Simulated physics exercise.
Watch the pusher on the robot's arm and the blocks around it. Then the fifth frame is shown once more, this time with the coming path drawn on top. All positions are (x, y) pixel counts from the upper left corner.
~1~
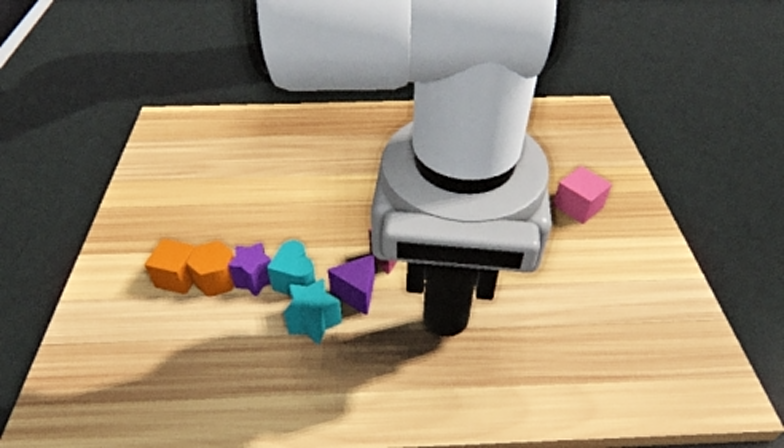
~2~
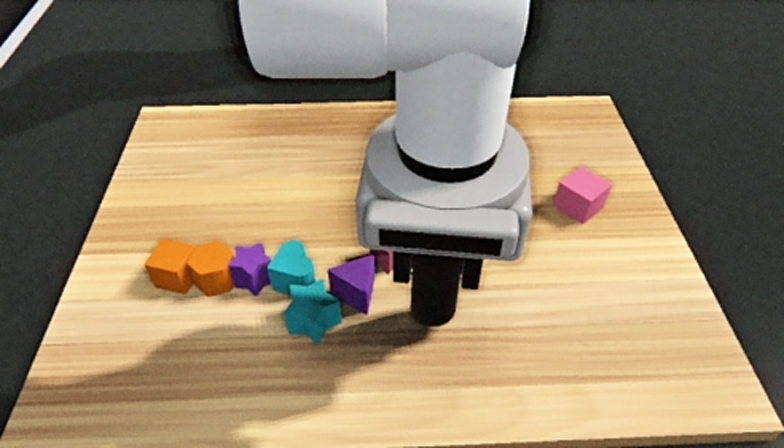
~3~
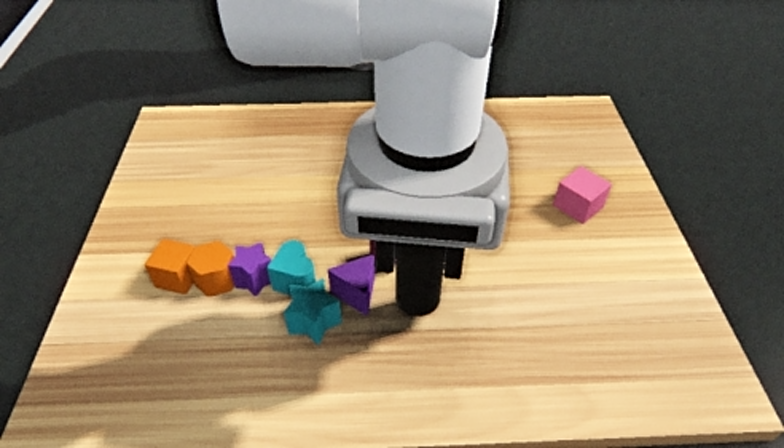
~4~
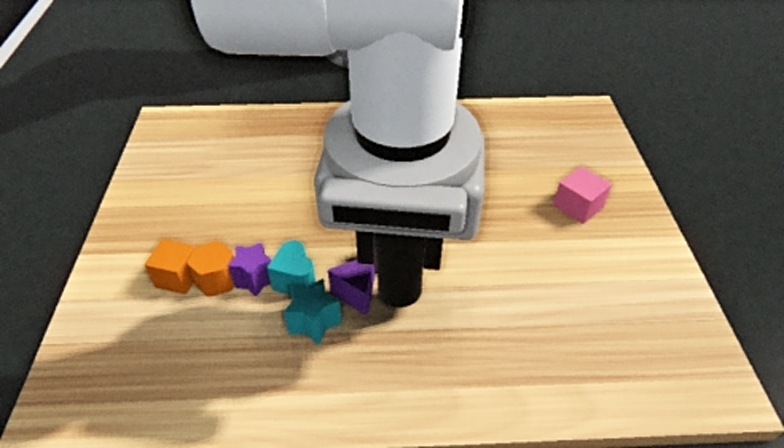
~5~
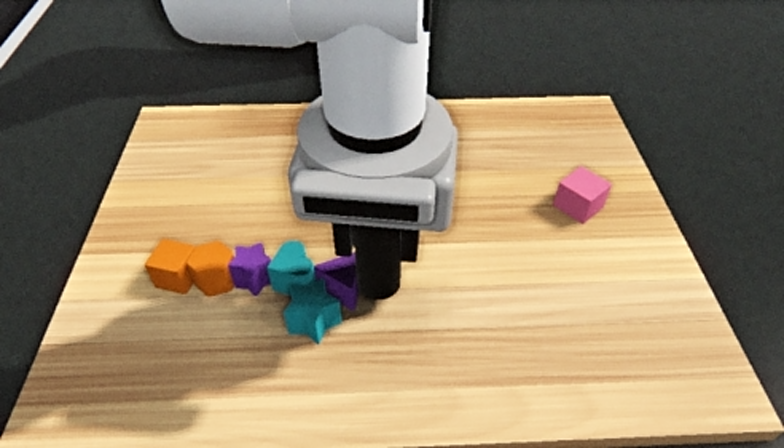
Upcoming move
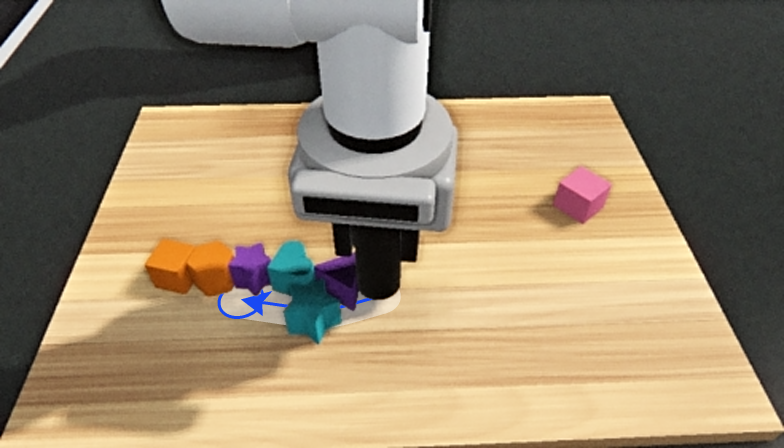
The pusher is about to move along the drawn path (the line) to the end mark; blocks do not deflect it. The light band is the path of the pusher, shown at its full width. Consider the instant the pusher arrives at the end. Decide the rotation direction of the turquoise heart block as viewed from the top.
From the top, the block rotates clockwise.
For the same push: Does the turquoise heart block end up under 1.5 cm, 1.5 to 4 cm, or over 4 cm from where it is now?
Answer: 1.5 to 4 cm.
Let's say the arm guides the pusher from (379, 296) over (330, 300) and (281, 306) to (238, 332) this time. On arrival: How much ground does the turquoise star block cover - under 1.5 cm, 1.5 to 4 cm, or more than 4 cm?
It ends over 4 cm away.
Drawn move, from (379, 296) by way of (334, 308) and (287, 306) to (241, 299).
On the path given first. One third of the way, pusher (332, 295); orange four-sided block (161, 256); purple star block (239, 243), turned 35° anticlockwise; turquoise heart block (272, 254), turned 70° clockwise; turquoise star block (287, 313), turned 35° anticlockwise; purple triangular block (294, 277).
Two thirds of the way, pusher (282, 292); orange four-sided block (160, 256); purple star block (232, 233), turned 60° anticlockwise; turquoise heart block (262, 247); turquoise star block (255, 323), turned 90° anticlockwise; purple triangular block (245, 271), turned 35° clockwise.
At the end, pusher (237, 286); orange four-sided block (143, 255), turned 35° anticlockwise; purple star block (232, 230), turned 55° anticlockwise; turquoise heart block (262, 246), turned 135° clockwise; turquoise star block (250, 321), turned 115° anticlockwise; purple triangular block (213, 254), turned 65° clockwise.
